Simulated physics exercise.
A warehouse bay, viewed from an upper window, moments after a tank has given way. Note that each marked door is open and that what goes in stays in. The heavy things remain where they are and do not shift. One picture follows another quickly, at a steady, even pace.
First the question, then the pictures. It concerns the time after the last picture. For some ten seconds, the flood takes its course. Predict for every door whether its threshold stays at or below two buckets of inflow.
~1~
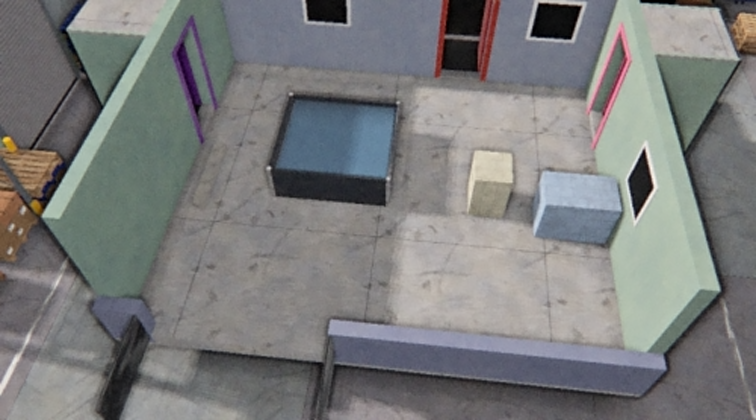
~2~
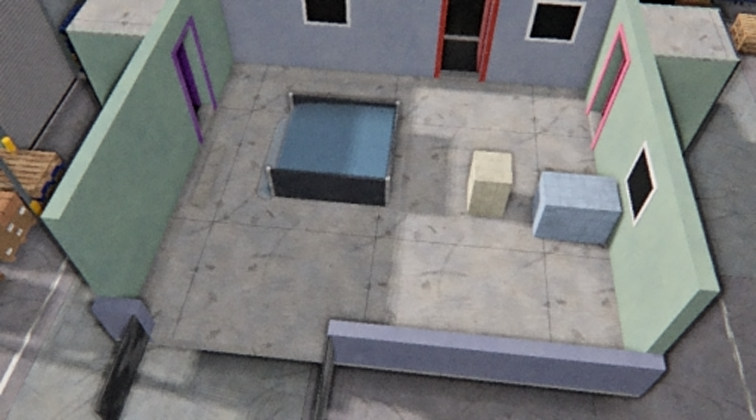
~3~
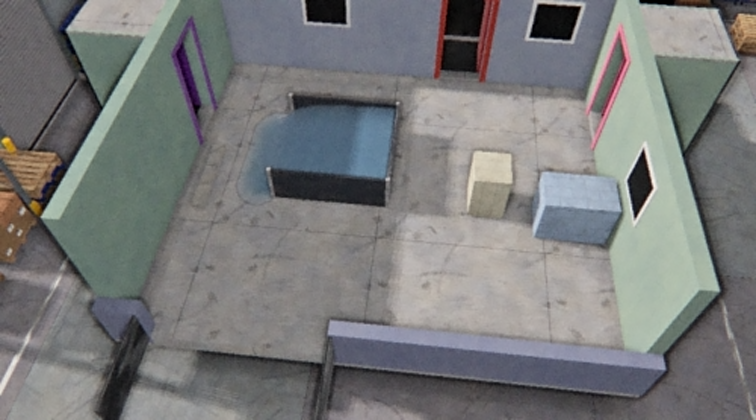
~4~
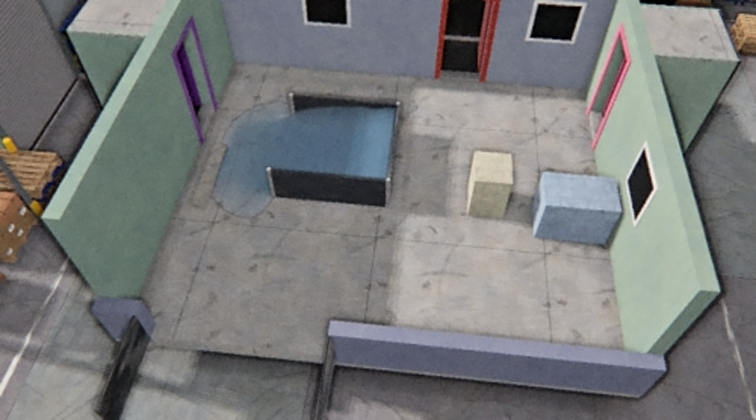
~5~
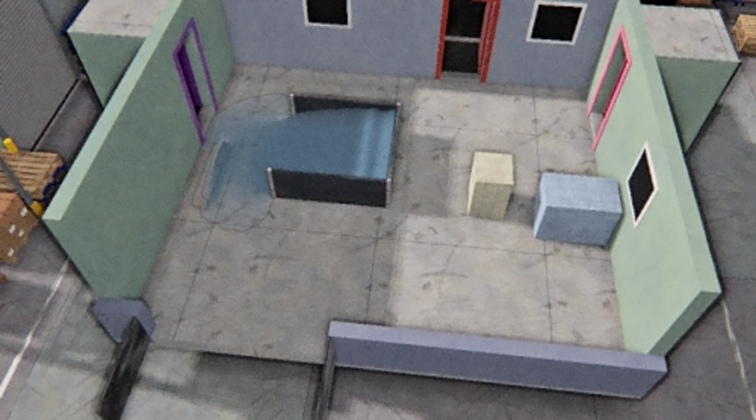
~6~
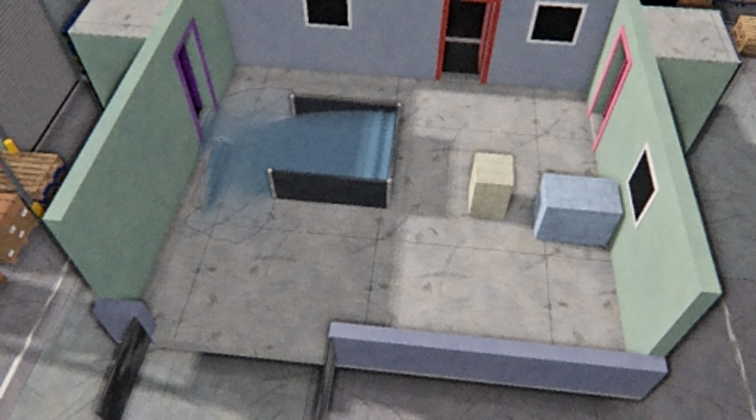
The purple door goes above two buckets. The red door stays at or below. The pink door stays at or below.
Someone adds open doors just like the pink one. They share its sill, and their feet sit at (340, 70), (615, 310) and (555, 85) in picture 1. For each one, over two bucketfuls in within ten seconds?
First falls short, then falls short, then falls short.
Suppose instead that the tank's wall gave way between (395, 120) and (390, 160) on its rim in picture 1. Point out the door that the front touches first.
I'd go with the door marked pink.
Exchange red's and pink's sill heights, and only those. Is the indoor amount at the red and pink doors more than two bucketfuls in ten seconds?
Result - red door never crosses the line, pink door crosses the line.
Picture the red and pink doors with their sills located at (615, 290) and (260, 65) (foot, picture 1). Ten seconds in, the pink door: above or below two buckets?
I'd say the pink door beats the mark.
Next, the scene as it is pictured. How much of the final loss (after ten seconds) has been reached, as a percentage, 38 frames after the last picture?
By then, close to 80 % of it.
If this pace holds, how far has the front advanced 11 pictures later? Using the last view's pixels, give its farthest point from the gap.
The farthest wet spot is near (131, 321).
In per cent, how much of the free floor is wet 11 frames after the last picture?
20 %.
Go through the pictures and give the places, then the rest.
Still water in the water tank at (337, 138), in the first picture.
Water pours out at (285, 148) and has run to a hidden place, in the second picture.
The front is at (273, 116), out from the gap at (285, 150), in the third picture.
Water pours out at (286, 151) and has run to (262, 107), in the fourth picture.
Water pours out at (286, 152) and has run to (213, 120), in the fifth picture.
Water pours out at (287, 153) and has run to (221, 101), in the sixth picture.
A moment on, water covers 15 % of the floor; the purple door over two buckets in, the red door not reached, the pink door not reached.
Next, water covers 20 % of the floor; the purple door far over two buckets in, the red door not reached, the pink door not reached.
Then, water covers 35 % of the floor; the purple door far over two buckets in, the red door not reached, the pink door not reached.
Later, water covers 60 % of the floor; the purple door far over two buckets in, the red door wet at the sill, nothing in, the pink door wet at the sill, nothing in.
In the end, water covers 70 % of the floor; the purple door far over two buckets in, the red door wet at the sill, nothing in, the pink door wet at the sill, nothing in.
